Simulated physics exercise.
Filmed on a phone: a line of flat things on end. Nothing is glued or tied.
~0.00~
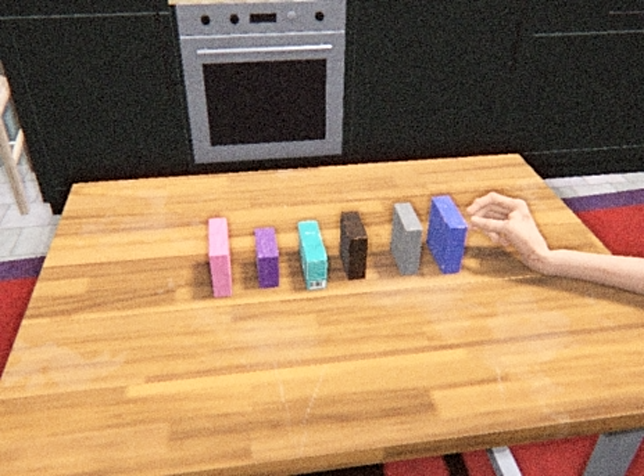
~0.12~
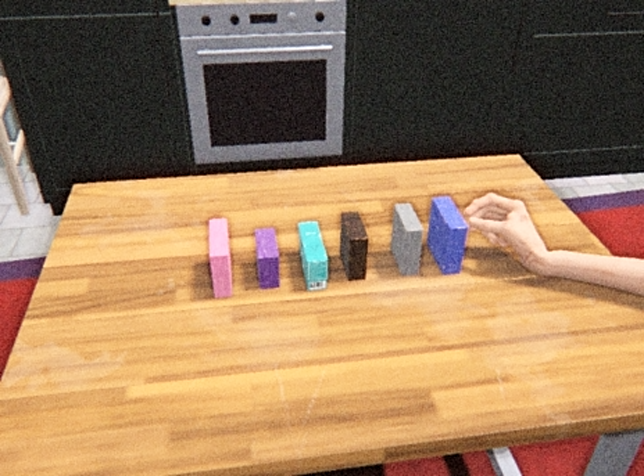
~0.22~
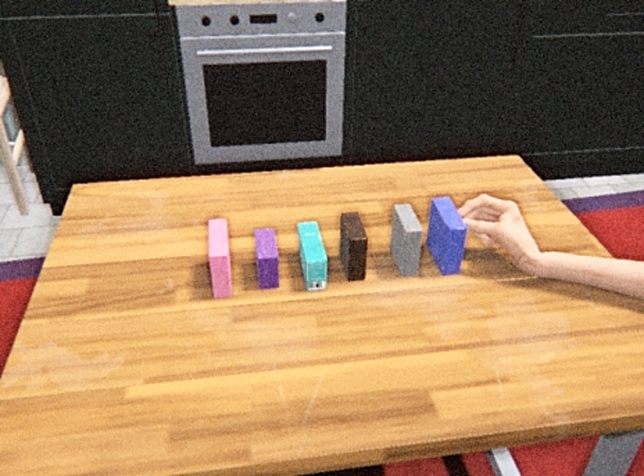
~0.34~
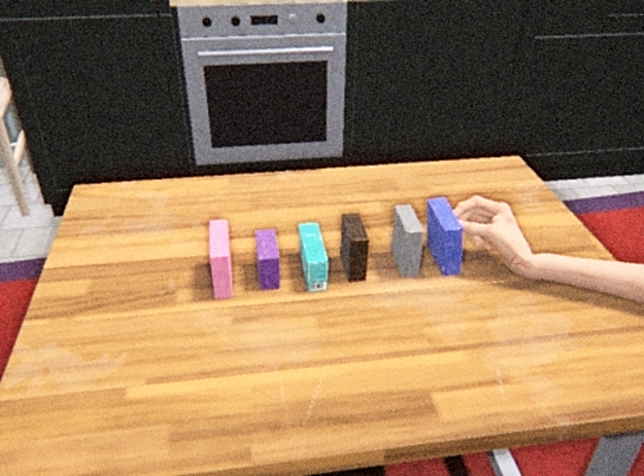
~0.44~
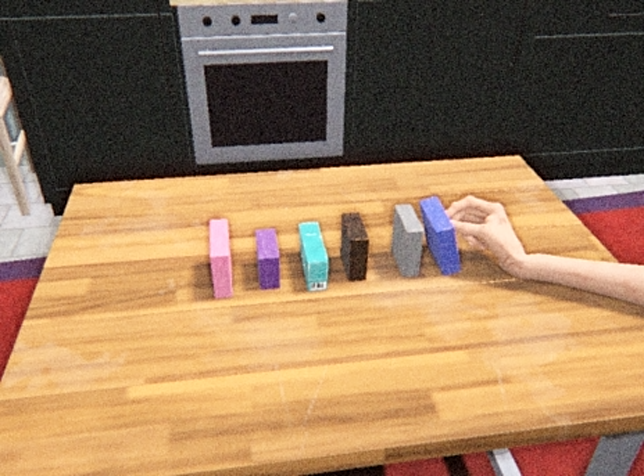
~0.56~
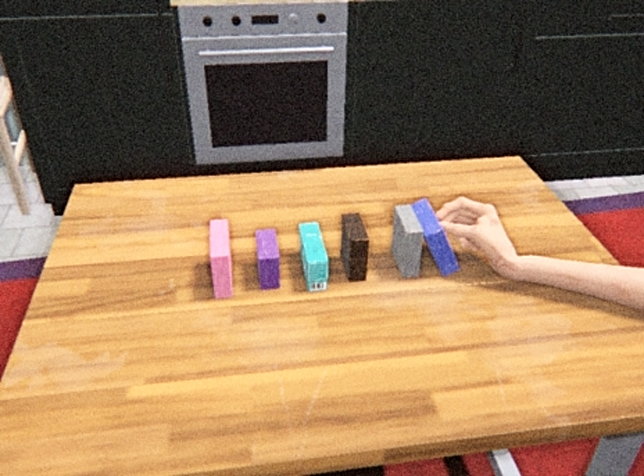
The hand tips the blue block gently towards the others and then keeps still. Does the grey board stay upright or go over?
The grey board topples.
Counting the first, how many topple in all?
In all, 4.
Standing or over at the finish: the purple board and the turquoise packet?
The purple board stays upright; the turquoise packet topples.
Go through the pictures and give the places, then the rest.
Grey board (405, 239); black block (353, 245), in the first picture.
Purple board (267, 258); black block (354, 246), in the second picture.
Turquoise packet (312, 256); purple board (267, 259), in the third picture.
Blue block 6° over; black block (354, 247); turquoise packet (313, 256), in the fourth picture.
Blue block 15° over; purple board (268, 259); black block (354, 247), in the fifth picture.
Blue block 26° over; grey board (406, 241); turquoise packet (313, 257), in the sixth picture.
After 0.86 s, blue block 60° over; grey board turned 51° from how it was put near (382, 246); black block turned 12° from how it was put.
After 1.26 s, blue block 65° over; grey board turned 68° from how it was put near (376, 251); black block turned 29° from how it was put; turquoise packet turned 10° from how it was put.
After 2.26 s, blue block 65° over; grey board turned 73° from how it was put near (374, 253); black block turned 51° from how it was put; turquoise packet turned 49° from how it was put.
In the end (3.8 s), toppled on the table, grey board, black block and turquoise packet; purple board unmoved. At the end, from the last picture's camera, grey board near (373, 253).
